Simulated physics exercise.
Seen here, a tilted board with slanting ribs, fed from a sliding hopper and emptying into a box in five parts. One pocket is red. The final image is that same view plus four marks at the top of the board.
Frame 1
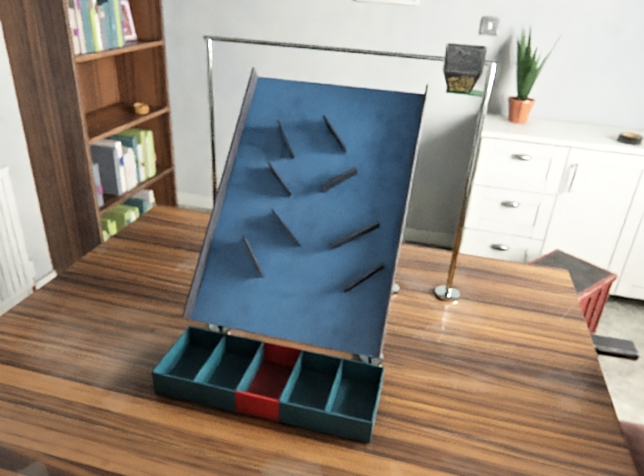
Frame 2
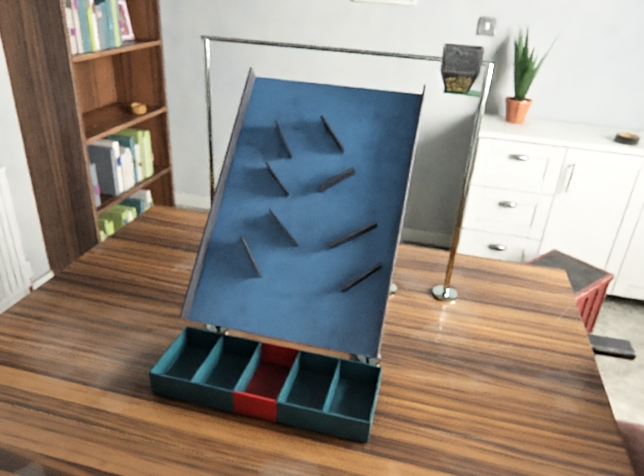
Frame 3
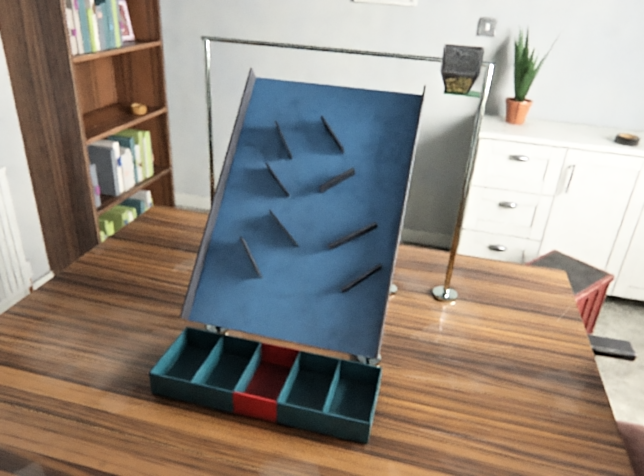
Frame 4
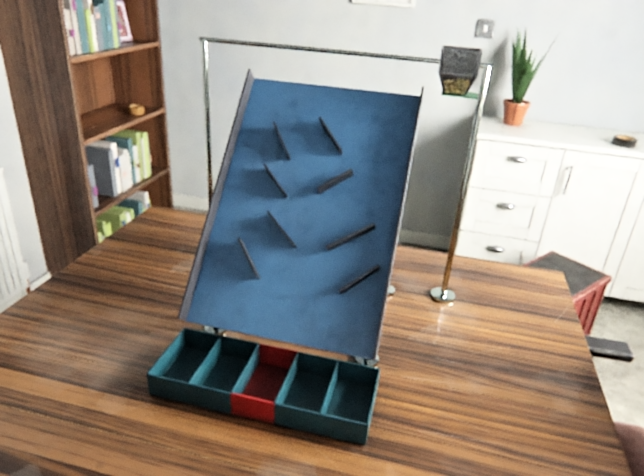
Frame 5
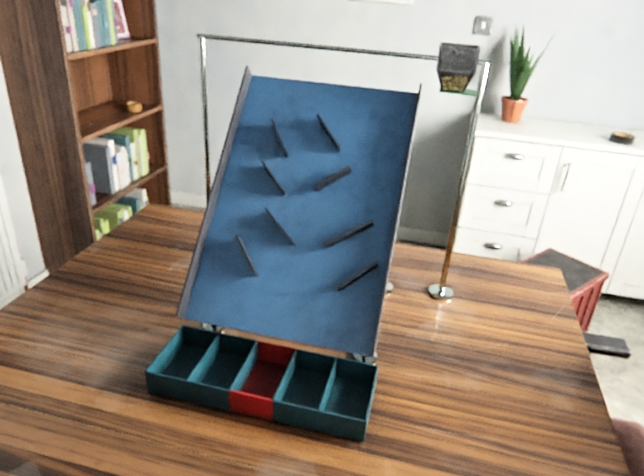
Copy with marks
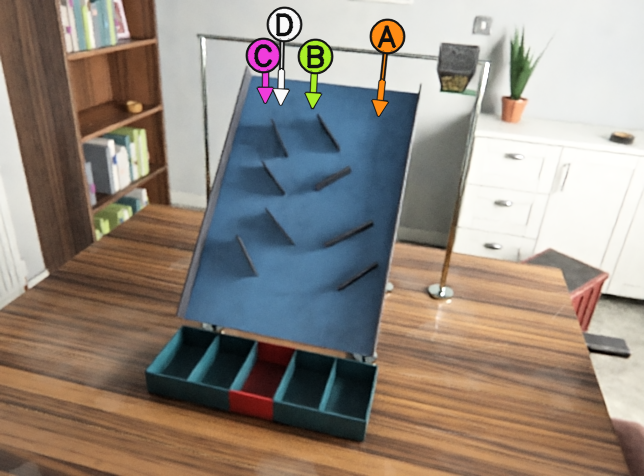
A tilted blue board with slanting dark ribs stands on a striped brown wooden table in a room, seen from the front and slightly above. Below it sits a dark green box in five parts with a red middle pocket, while a small dark hopper hangs at the upper right, near a bookcase, white drawers and a potted plant. Nothing on the board moves; only the view shifts very slightly.
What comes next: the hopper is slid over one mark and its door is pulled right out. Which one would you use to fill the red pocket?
A works best here.
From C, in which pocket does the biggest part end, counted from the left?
The first from the left.
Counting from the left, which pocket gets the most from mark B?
It is the fourth one.
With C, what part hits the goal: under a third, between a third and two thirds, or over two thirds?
Under a third.
On the marked copy, mark A meets the board at (379, 110); mark B meets the board at (312, 102); mark C meets the board at (265, 97); mark D meets the board at (280, 99).
With A, about a third in the red pocket, about two thirds in other pockets, a stray few outside the box.
With B, a small part in the red pocket, most in other pockets, a stray few outside the box.
With C, a small part in the red pocket, most in other pockets, a small part outside the box.
With D, a small part in the red pocket, most in other pockets, a small part outside the box.
